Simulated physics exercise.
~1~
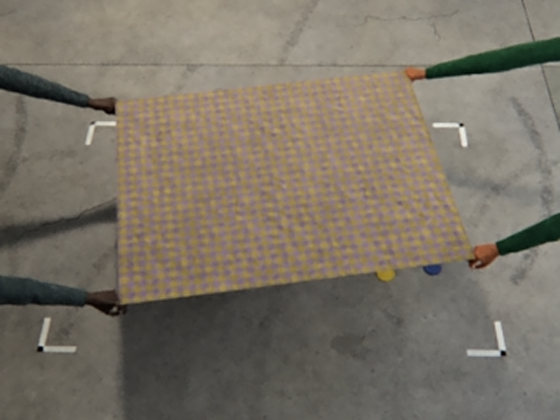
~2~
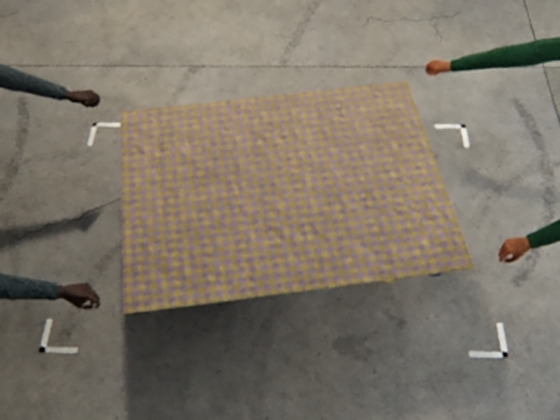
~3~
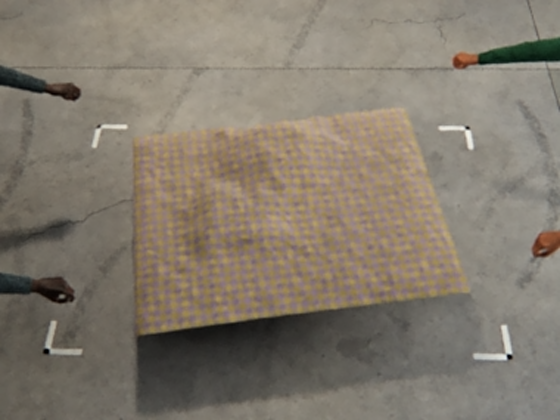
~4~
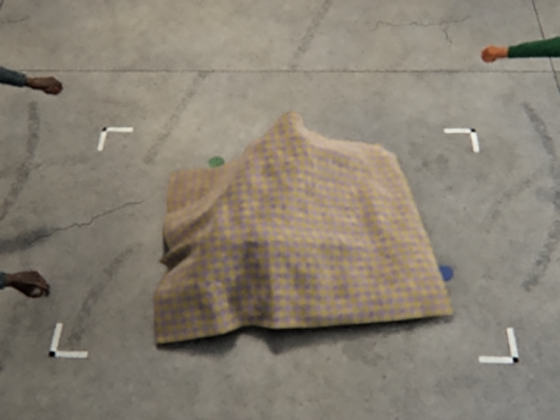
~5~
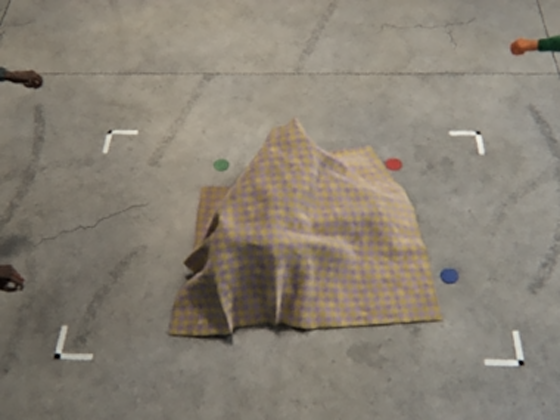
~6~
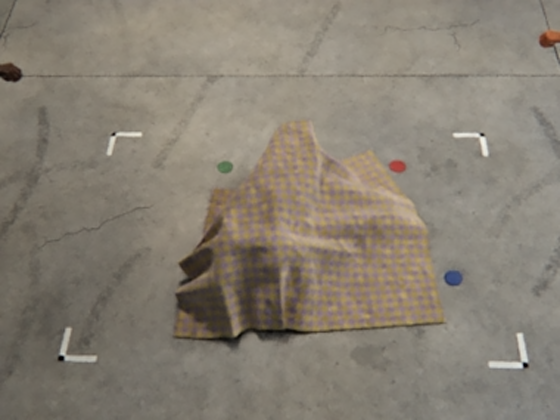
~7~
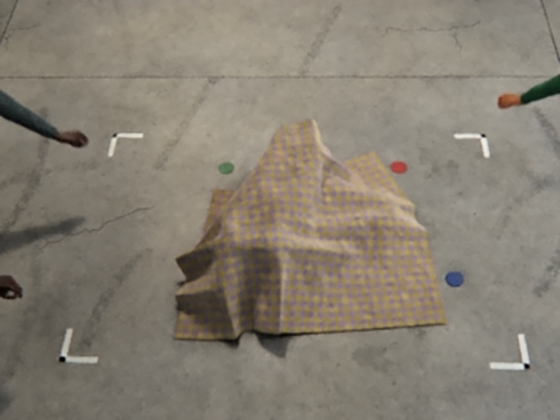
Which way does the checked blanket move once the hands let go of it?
It moves down, dropping from where it was held flat and coming to rest in raised folds.
